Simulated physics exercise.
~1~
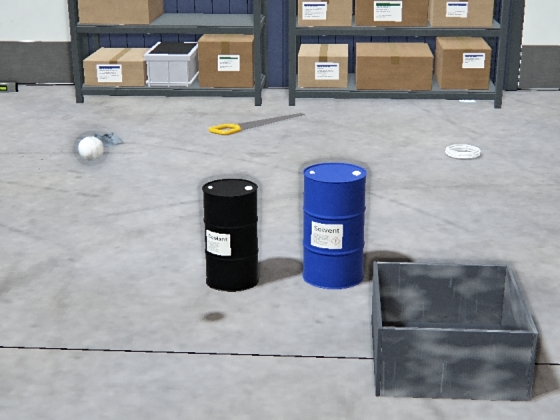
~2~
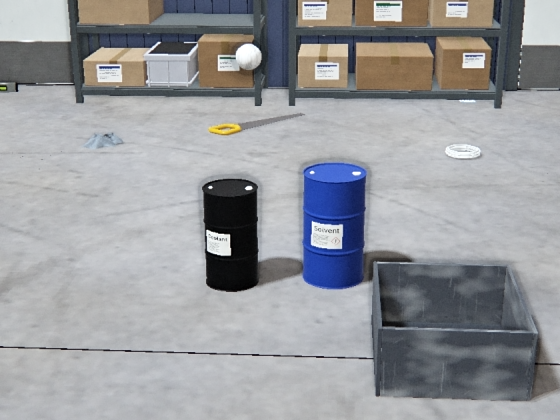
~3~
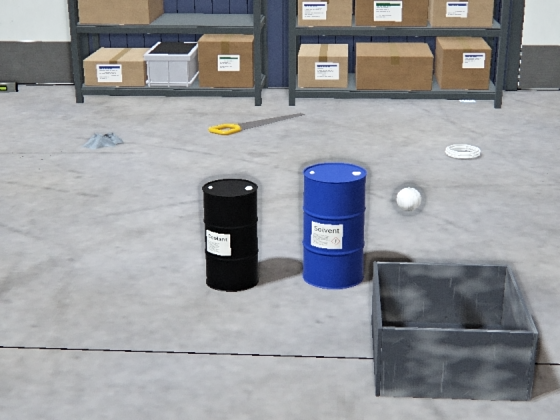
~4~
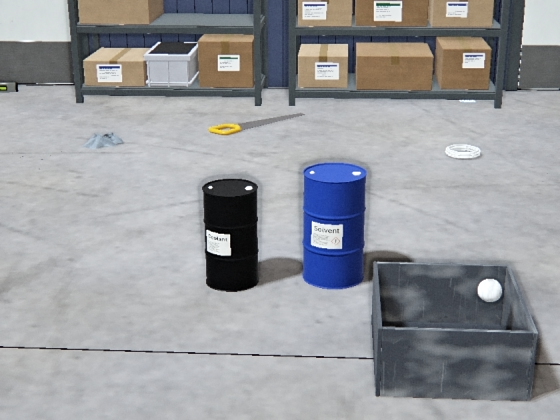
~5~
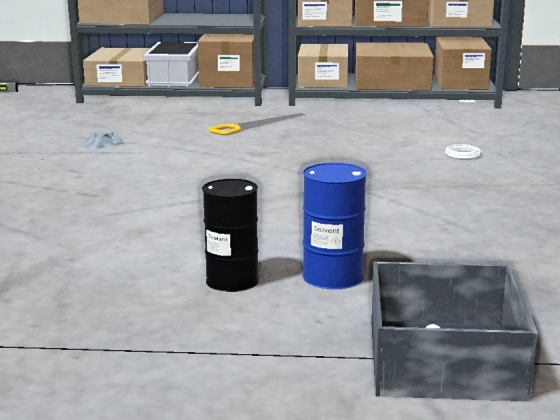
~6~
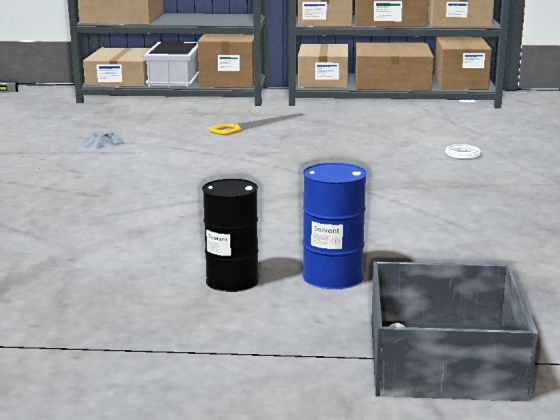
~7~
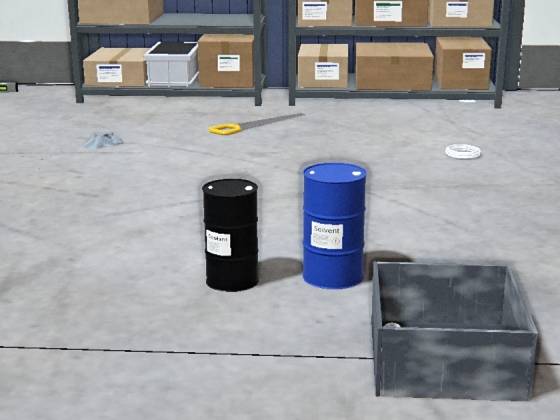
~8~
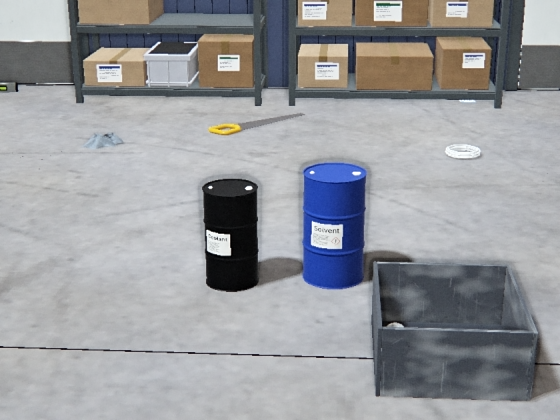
Open grey box catching a white ball flying in from the left past black and blue barrels, the ball settling inside.
